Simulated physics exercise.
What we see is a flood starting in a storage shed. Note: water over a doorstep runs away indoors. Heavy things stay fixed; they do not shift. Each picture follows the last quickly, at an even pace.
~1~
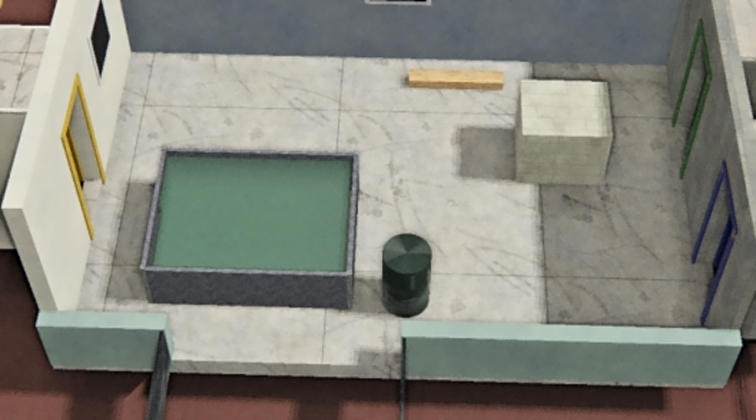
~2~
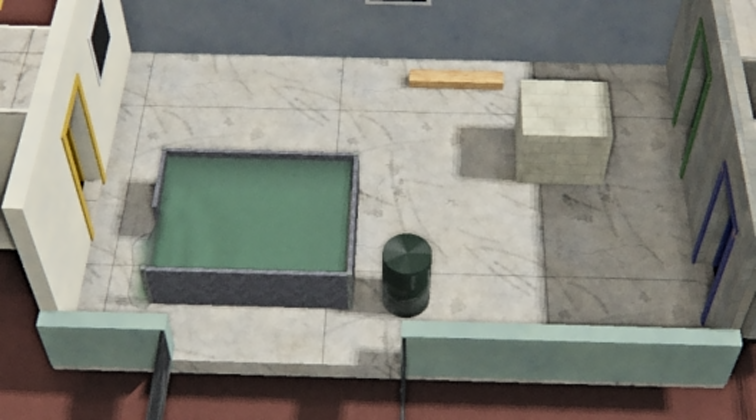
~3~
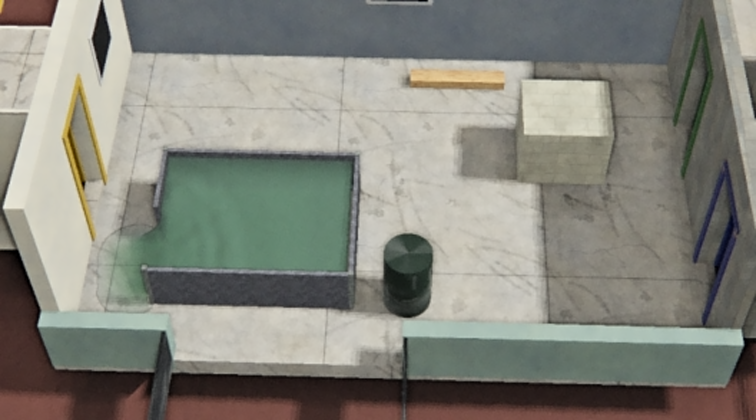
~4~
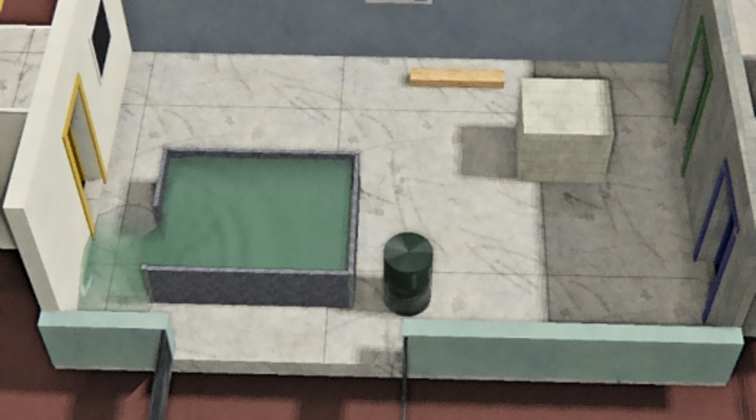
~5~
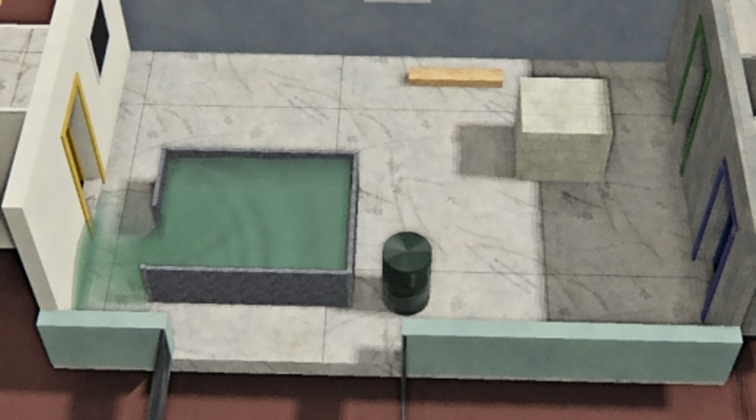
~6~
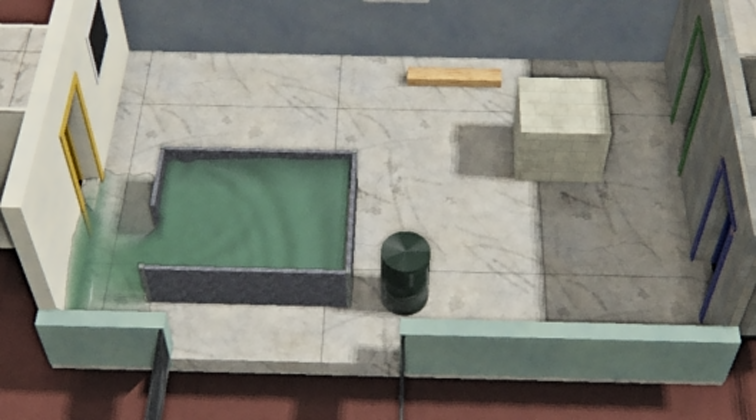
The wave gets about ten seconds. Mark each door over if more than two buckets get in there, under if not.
Blue door: Over, yellow door: Over, green door: Under.
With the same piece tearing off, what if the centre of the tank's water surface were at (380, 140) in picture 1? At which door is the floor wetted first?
The door in question is the yellow-painted one.
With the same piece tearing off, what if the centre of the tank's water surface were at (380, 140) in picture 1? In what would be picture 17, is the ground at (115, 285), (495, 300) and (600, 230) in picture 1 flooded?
I'd say swamped for the first, still dry for the second and still dry for the third.
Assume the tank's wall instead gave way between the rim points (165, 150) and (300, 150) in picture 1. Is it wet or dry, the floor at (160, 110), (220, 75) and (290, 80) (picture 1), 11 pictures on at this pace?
Taken one by one: Sodden, then sodden, then sodden.
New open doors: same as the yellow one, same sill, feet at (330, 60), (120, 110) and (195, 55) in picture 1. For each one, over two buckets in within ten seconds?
One after the other: Holds, lets less in, passes that mark.
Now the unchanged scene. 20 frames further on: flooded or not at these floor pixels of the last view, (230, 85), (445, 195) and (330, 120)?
Point by point: Inundated, not yet wet, not yet wet.
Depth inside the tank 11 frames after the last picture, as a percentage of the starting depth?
Around 62 percent.
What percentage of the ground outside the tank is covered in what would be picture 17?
Estimated share: Around 25 %.
A moment on, water covers 15 % of the floor; the blue door not reached, the yellow door under two buckets in, the green door not reached.
Next, water covers 25 % of the floor; the blue door not reached, the yellow door over two buckets in, the green door not reached.
Then, water covers 40 % of the floor; the blue door not reached, the yellow door over two buckets in, the green door not reached.
Later, water covers 75 % of the floor; the blue door over two buckets in, the yellow door far over two buckets in, the green door wet at the sill, nothing in.
In the end, water covers 100 % of the floor; the blue door far over two buckets in, the yellow door far over two buckets in, the green door under two buckets in.
